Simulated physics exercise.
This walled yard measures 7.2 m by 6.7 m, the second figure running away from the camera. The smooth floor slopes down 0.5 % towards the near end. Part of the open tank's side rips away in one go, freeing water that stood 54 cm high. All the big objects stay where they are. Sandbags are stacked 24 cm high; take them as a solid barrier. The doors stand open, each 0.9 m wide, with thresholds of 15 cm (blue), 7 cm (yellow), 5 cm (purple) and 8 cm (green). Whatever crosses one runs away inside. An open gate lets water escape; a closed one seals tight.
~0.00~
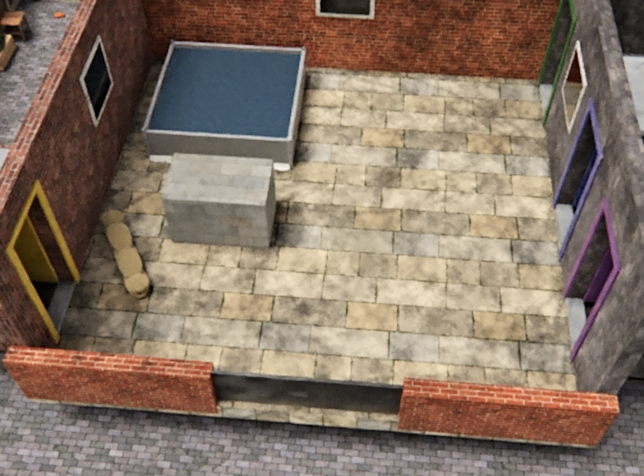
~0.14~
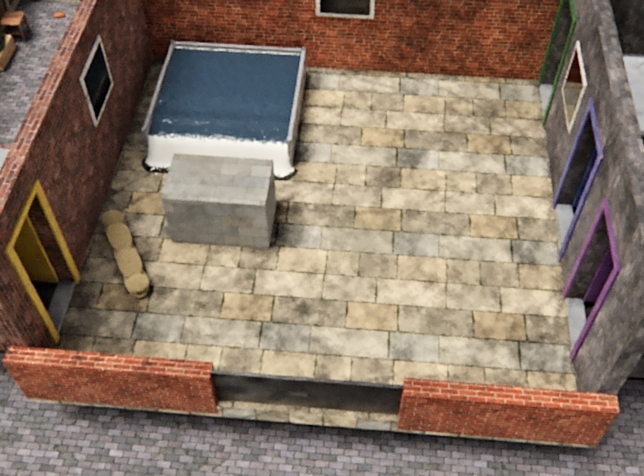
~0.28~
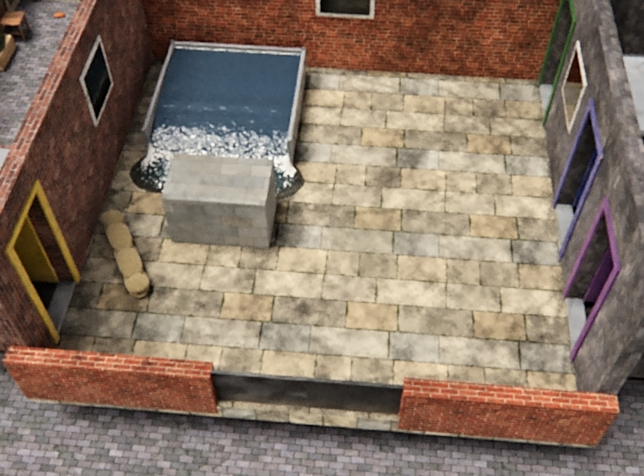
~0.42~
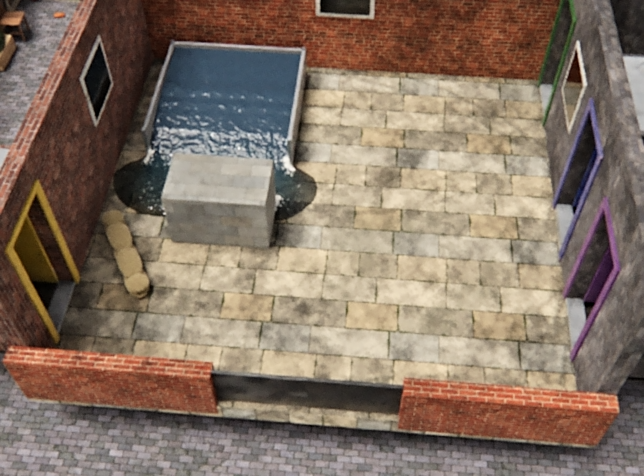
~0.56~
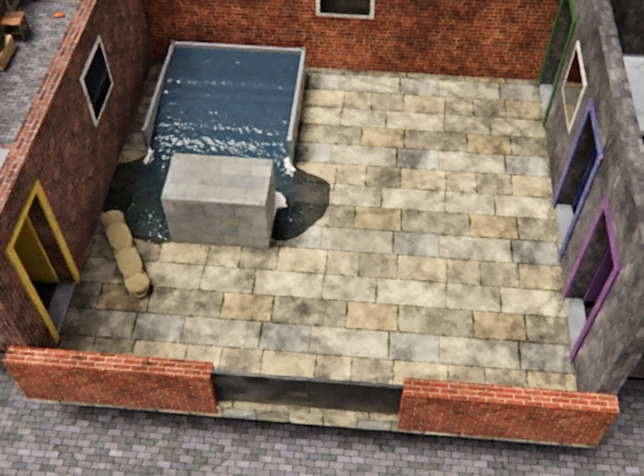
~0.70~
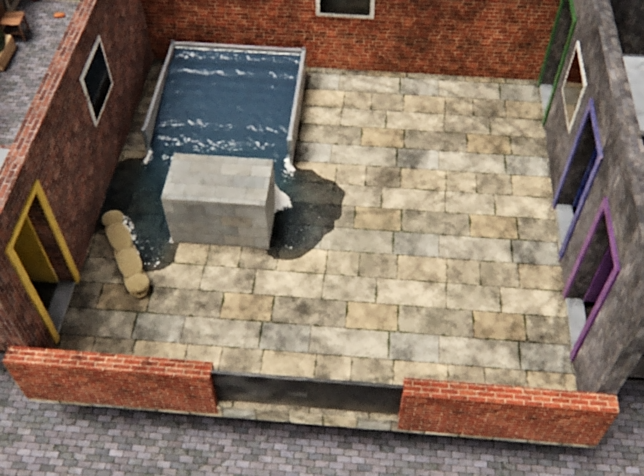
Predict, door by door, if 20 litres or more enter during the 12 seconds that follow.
The water let in: At the blue door it does not reach the limit; at the yellow door it keeps below the limit; at the purple door it exceeds the limit; at the green door it stays under the limit.
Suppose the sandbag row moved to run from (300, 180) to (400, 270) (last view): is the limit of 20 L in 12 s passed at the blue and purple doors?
Against that limit: Blue under, purple past it.
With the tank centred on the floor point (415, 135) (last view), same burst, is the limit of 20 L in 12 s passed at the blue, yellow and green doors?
Against that limit: Blue under, yellow over, green below.
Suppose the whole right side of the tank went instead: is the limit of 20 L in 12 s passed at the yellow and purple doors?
Against that limit: Yellow over, purple past it.
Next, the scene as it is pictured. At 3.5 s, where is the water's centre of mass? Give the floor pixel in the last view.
At about (252, 200).
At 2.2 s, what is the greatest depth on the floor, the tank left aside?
About 38 cm.
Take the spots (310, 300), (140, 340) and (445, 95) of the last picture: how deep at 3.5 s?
About 4, 5 and 0 cm.
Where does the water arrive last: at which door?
Last comes the green one.
After 1.4 s water covers 20 % of the floor and is deepest (42 cm) near (209, 193); blue door not reached, yellow door not reached, purple door not reached, green door not reached.
After 2.2 s water covers 50 % of the floor and is deepest (38 cm) near (113, 212); blue door not reached, yellow door 4 cm at the sill, 0 L in, purple door not reached, green door not reached.
After 3.5 s water covers 80 % of the floor and is deepest (24 cm) near (113, 212); blue door 12 cm at the sill, 0 L in, yellow door 4 cm at the sill, 0 L in, purple door 10 cm at the sill, 4 L in, green door not reached.
After 7.0 s water covers 85 % of the floor and is deepest (15 cm) near (134, 117); blue door 10 cm at the sill, 0 L in, yellow door 6 cm at the sill, 0 L in, purple door 13 cm at the sill, 77 L in, green door 4 cm at the sill, 0 L in.
After 12.0 s water covers 95 % of the floor and is deepest (9 cm) near (238, 343); blue door 5 cm at the sill, 0 L in, yellow door 4 cm at the sill, 0 L in, purple door 7 cm at the sill, 126 L in, green door 8 cm at the sill, 3 L in.
